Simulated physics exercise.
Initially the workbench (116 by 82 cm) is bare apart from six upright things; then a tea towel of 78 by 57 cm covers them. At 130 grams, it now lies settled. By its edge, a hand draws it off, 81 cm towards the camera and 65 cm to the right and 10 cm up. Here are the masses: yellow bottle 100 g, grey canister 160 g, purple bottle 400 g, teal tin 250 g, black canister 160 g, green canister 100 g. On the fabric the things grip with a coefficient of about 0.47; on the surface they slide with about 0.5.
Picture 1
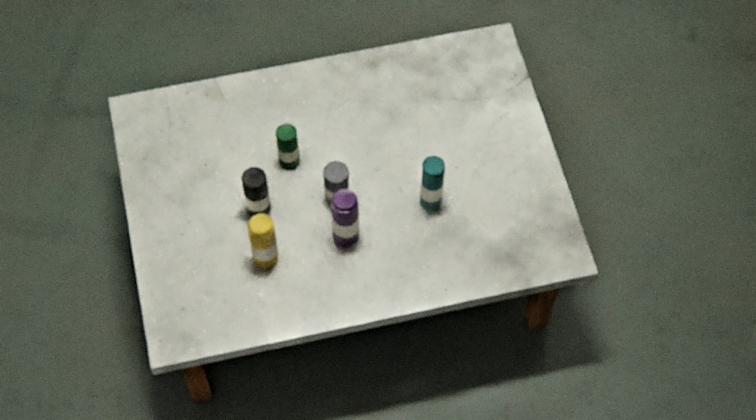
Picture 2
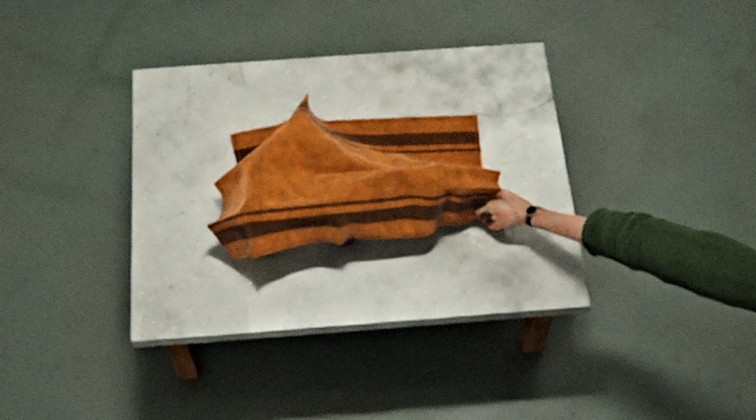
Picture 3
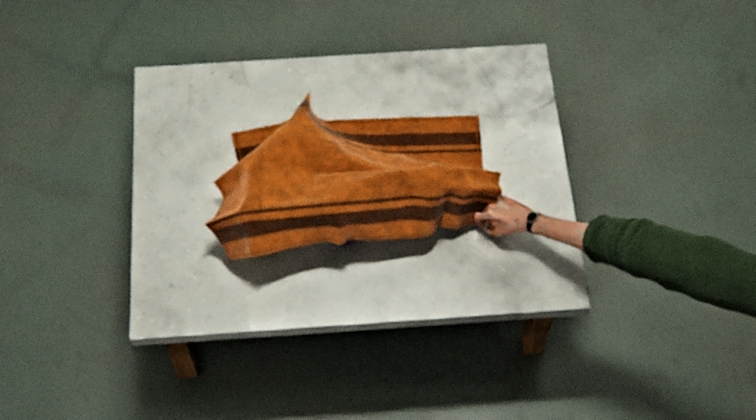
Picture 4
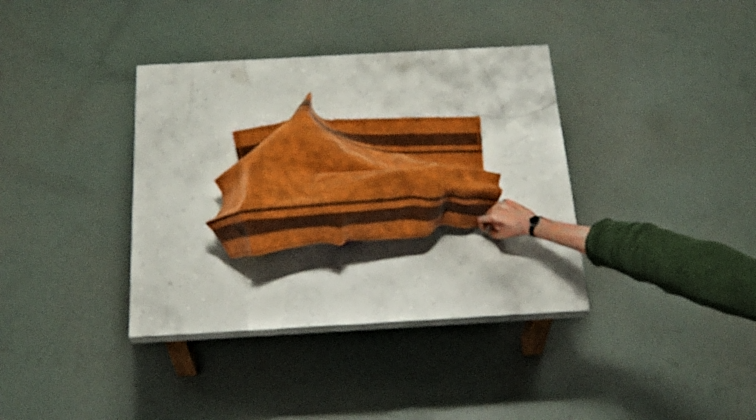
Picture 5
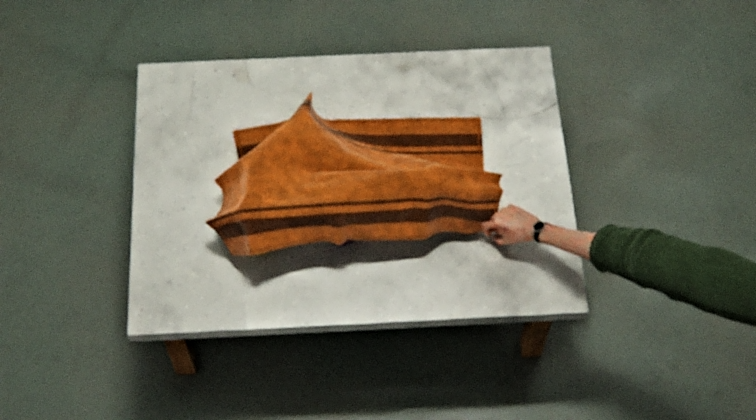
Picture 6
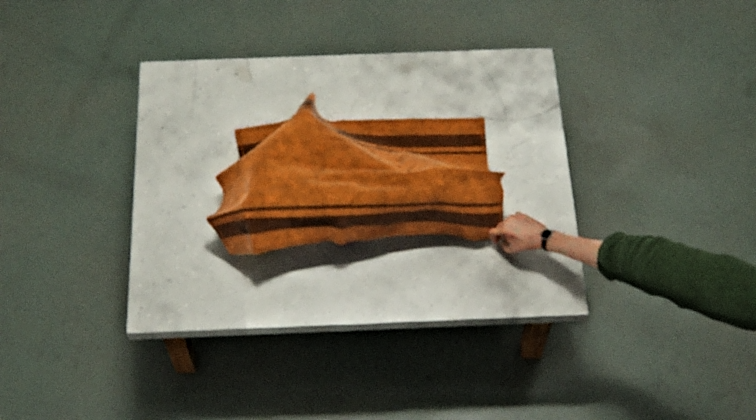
A pale marble-topped table with wooden legs stands on a grey-green floor, seen from high above at a slant. Six upright containers stand on it, green, black and yellow toward the left, grey and purple near the middle and teal to the right, before an orange-brown cloth with dark stripes is seen draped over them, peaked at the left. A green-sleeved hand at right grips the cloth's edge and draws it slightly down and rightward, while the view shifts.
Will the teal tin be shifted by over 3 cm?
Watch, it won't be where it was.
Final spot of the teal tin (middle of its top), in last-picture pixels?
Resting point is at approximately (480, 229).
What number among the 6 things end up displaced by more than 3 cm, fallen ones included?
I make it 3.
Next, middle of the tea towel at (422, 190); teal tin on its side, 10 cm off its start, green canister on its side, 11 cm off its start, yellow bottle 6 cm off its start.
Then, middle of the tea towel at (524, 281); teal tin on its side, 13 cm off its start, green canister on its side, 19 cm off its start, yellow bottle on its side, 11 cm off its start.
After that, middle of the tea towel at (625, 408); teal tin on its side, 13 cm off its start at (480, 229), green canister on its side, 27 cm off its start at (401, 127), yellow bottle on its side, 11 cm off its start at (292, 211).
Later, middle of the tea towel at a place out of view; teal tin on its side, 13 cm off its start, green canister on its side, 34 cm off its start, yellow bottle on its side, 11 cm off its start.
At the end, middle of the tea towel at a place out of view; teal tin on its side, 13 cm off its start at (480, 229), green canister on its side, 44 cm off its start at (455, 95), yellow bottle on its side, 11 cm off its start at (292, 211).
